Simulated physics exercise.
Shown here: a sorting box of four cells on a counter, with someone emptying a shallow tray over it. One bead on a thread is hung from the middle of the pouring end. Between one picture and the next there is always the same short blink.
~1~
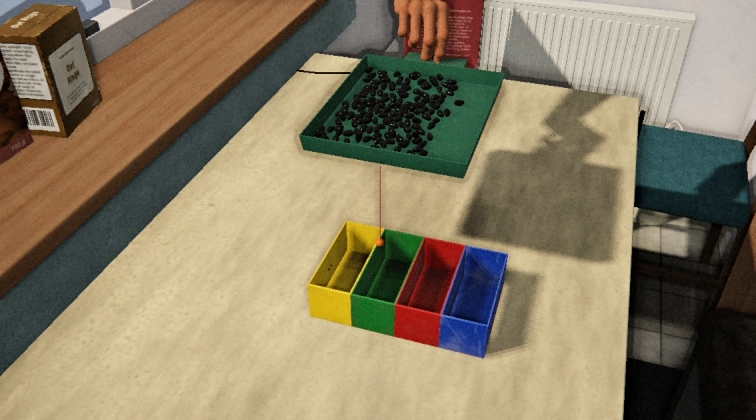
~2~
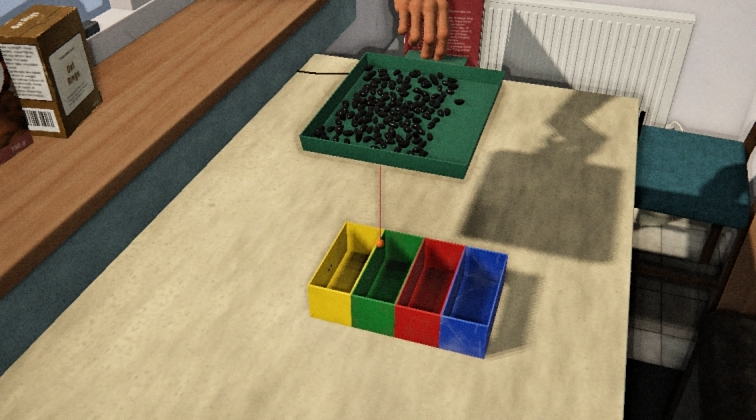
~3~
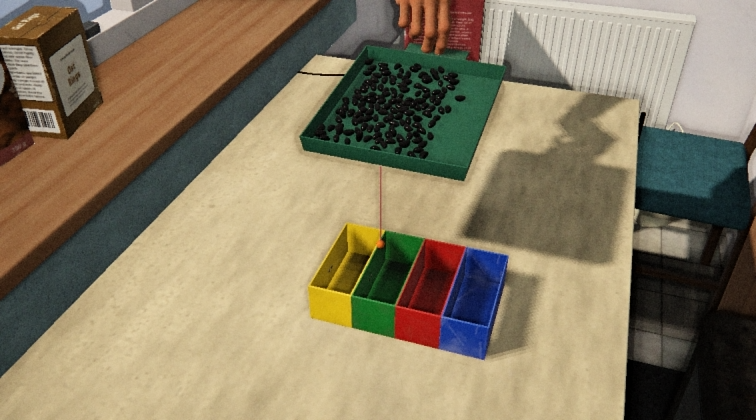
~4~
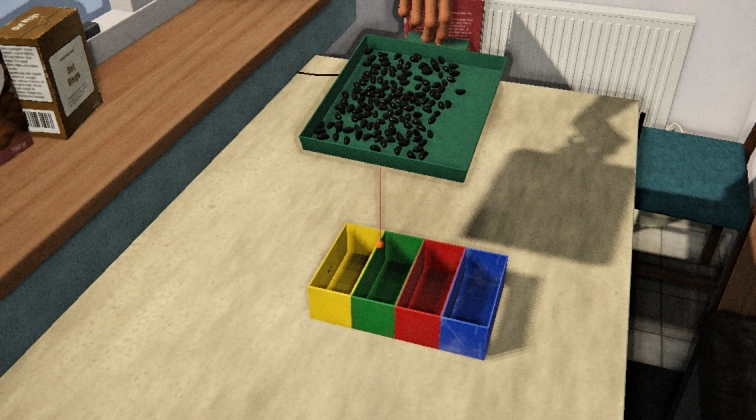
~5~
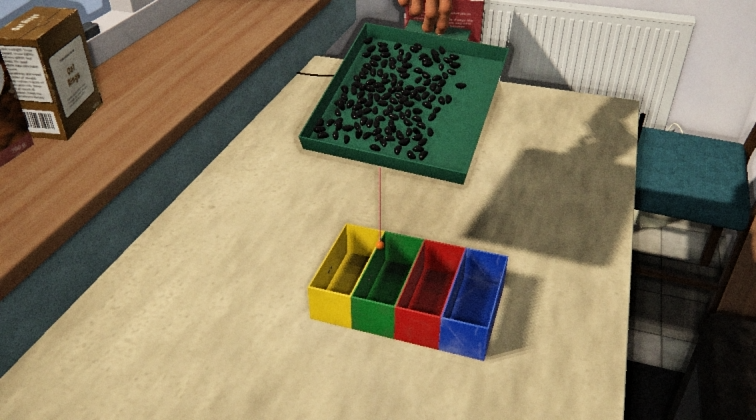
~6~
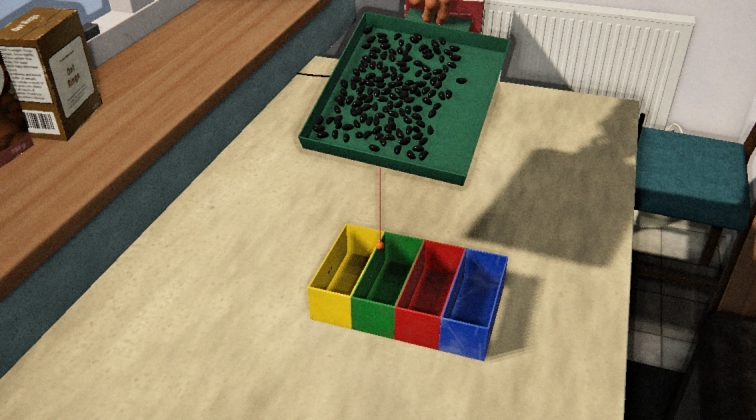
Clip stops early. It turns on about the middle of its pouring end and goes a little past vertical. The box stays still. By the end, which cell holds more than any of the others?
That would be the red one.
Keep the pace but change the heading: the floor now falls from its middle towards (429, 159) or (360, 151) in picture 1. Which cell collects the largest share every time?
Red, then the yellow cell.
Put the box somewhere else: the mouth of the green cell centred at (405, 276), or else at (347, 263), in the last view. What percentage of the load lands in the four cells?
Roughly 90 % and then 80 %.
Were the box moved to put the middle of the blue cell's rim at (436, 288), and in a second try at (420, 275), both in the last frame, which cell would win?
First try: The blue cell. Second try: The blue one.
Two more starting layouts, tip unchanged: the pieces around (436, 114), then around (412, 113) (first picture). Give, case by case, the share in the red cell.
Roughly 50 per cent, then 50 per cent.
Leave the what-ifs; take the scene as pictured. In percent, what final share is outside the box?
10 %.
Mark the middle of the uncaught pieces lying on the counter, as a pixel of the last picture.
Estimate: About (319, 404).
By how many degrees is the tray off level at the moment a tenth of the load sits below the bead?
That happens at around 75°.
Just after the last frame, tray tipped steeply; almost all on the tray; just a few falling or outside the box.
A moment on, tray tipped right over; the larger part on the tray; about a tenth in the blue cell; about a tenth in the red cell; just a few in the green cell; about a tenth falling or outside the box.
Further on, tray tipped past a quarter turn; roughly a third in the red cell; roughly a quarter in the green cell; about a tenth in the blue cell; about a tenth in the yellow cell; about a tenth falling or outside the box.
When it is over, tray tipped past a quarter turn; roughly a third in the red cell; roughly a quarter in the green cell; about a tenth in the blue cell; about a tenth in the yellow cell; about a tenth outside the box.
